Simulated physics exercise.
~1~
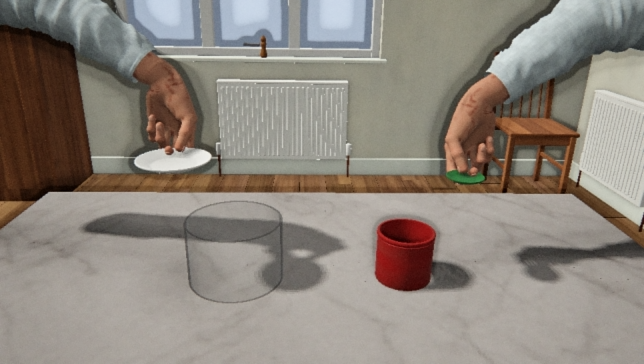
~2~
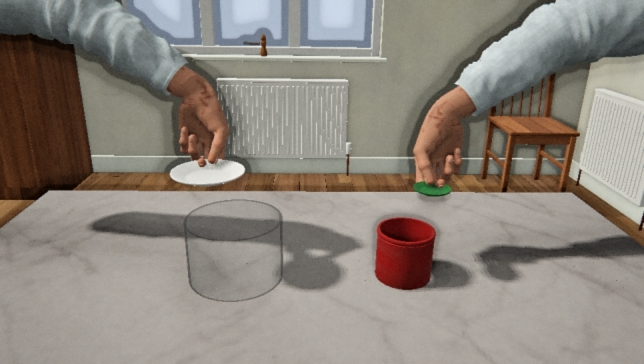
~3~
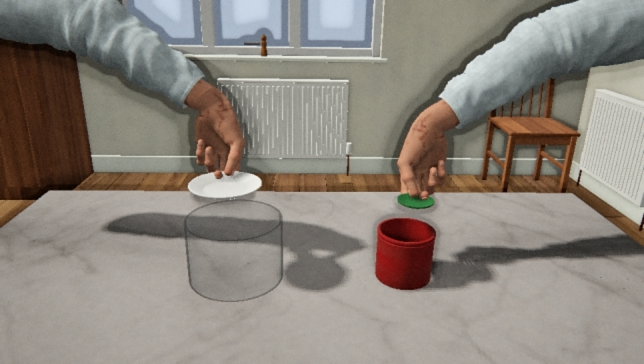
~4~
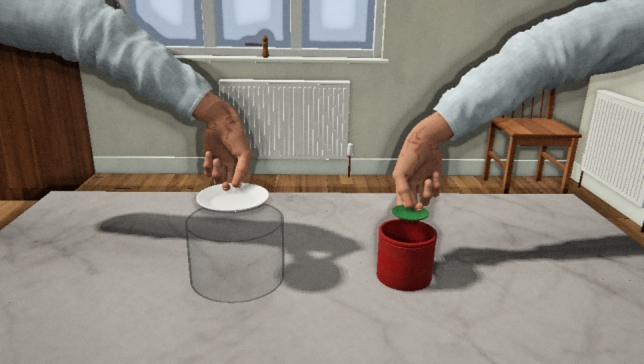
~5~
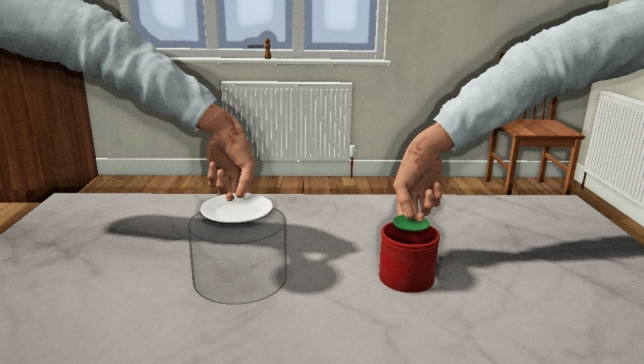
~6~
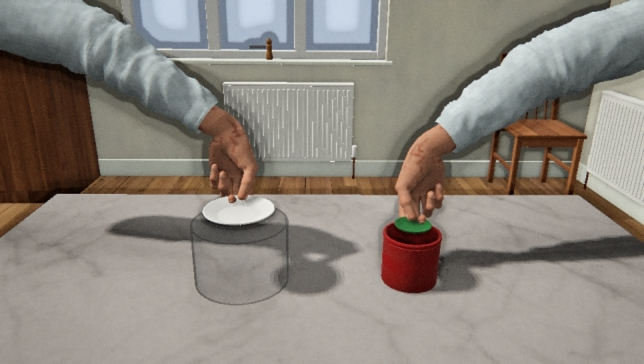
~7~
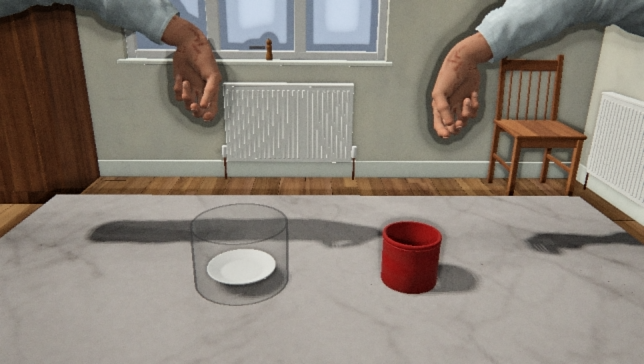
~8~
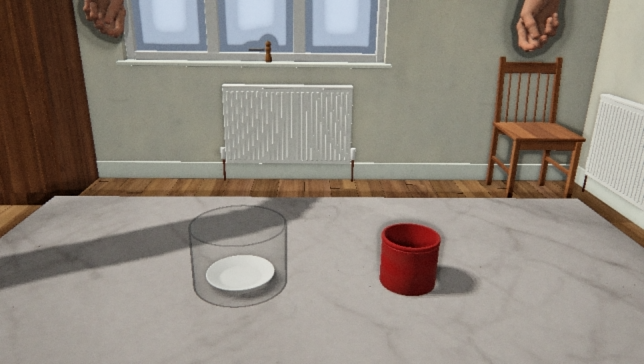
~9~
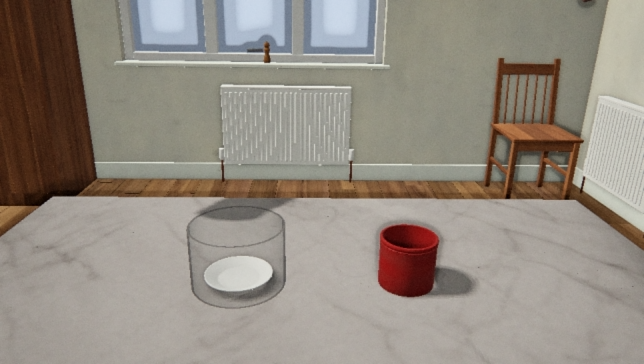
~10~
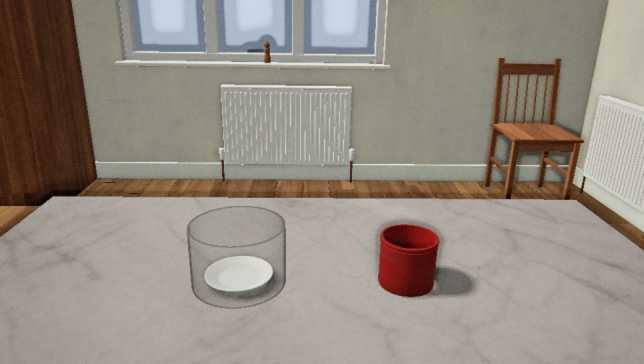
Two hands drop a white saucer into a clear glass and a green disc into a red jar.
